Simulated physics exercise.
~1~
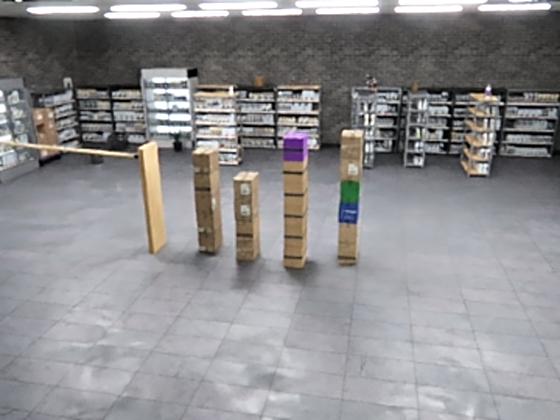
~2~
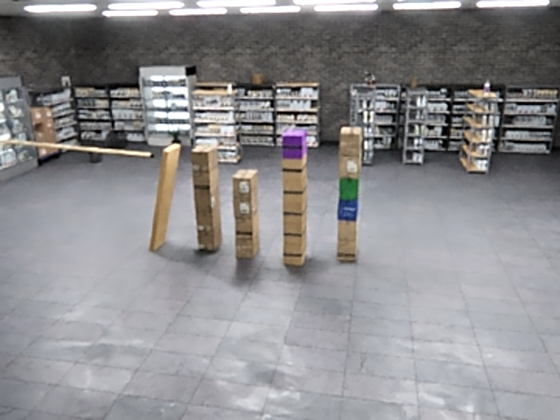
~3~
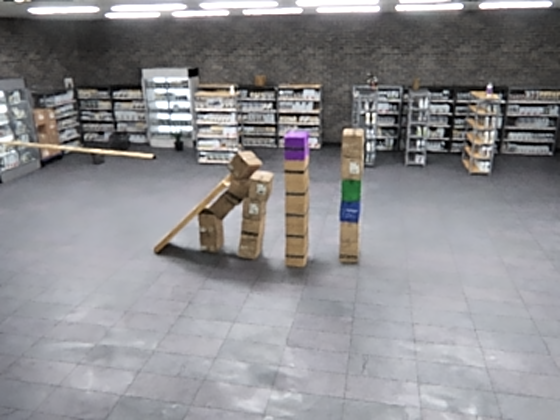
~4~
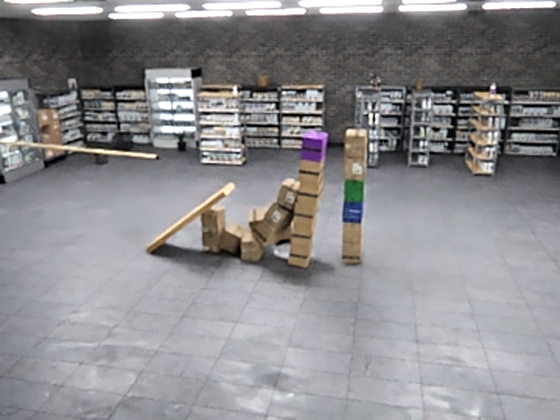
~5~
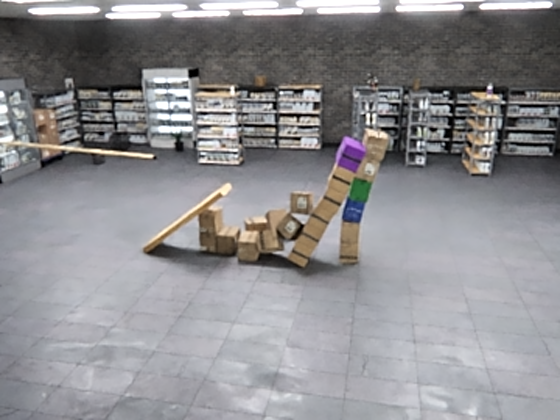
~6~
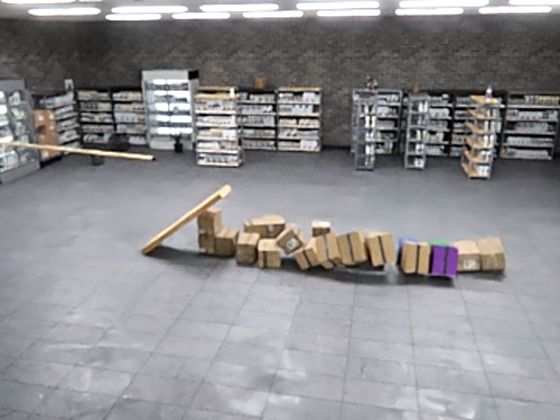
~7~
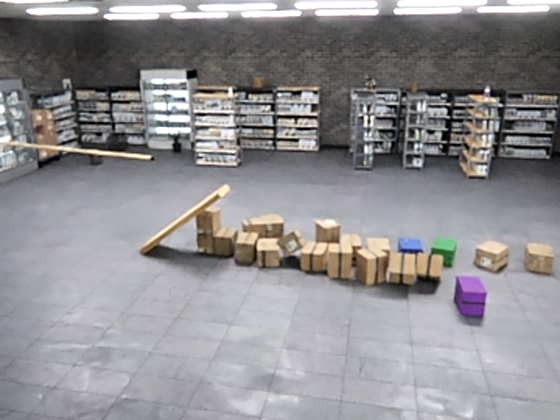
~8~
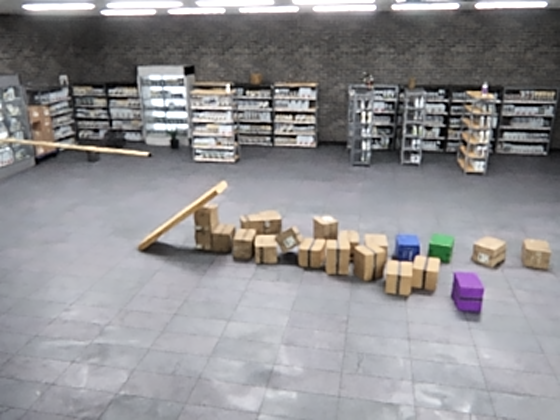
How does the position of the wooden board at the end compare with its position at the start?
At the start the board stands upright to the left of the stacks, but at the end it is leaning to the right at a steep slant against the few cartons still stacked.
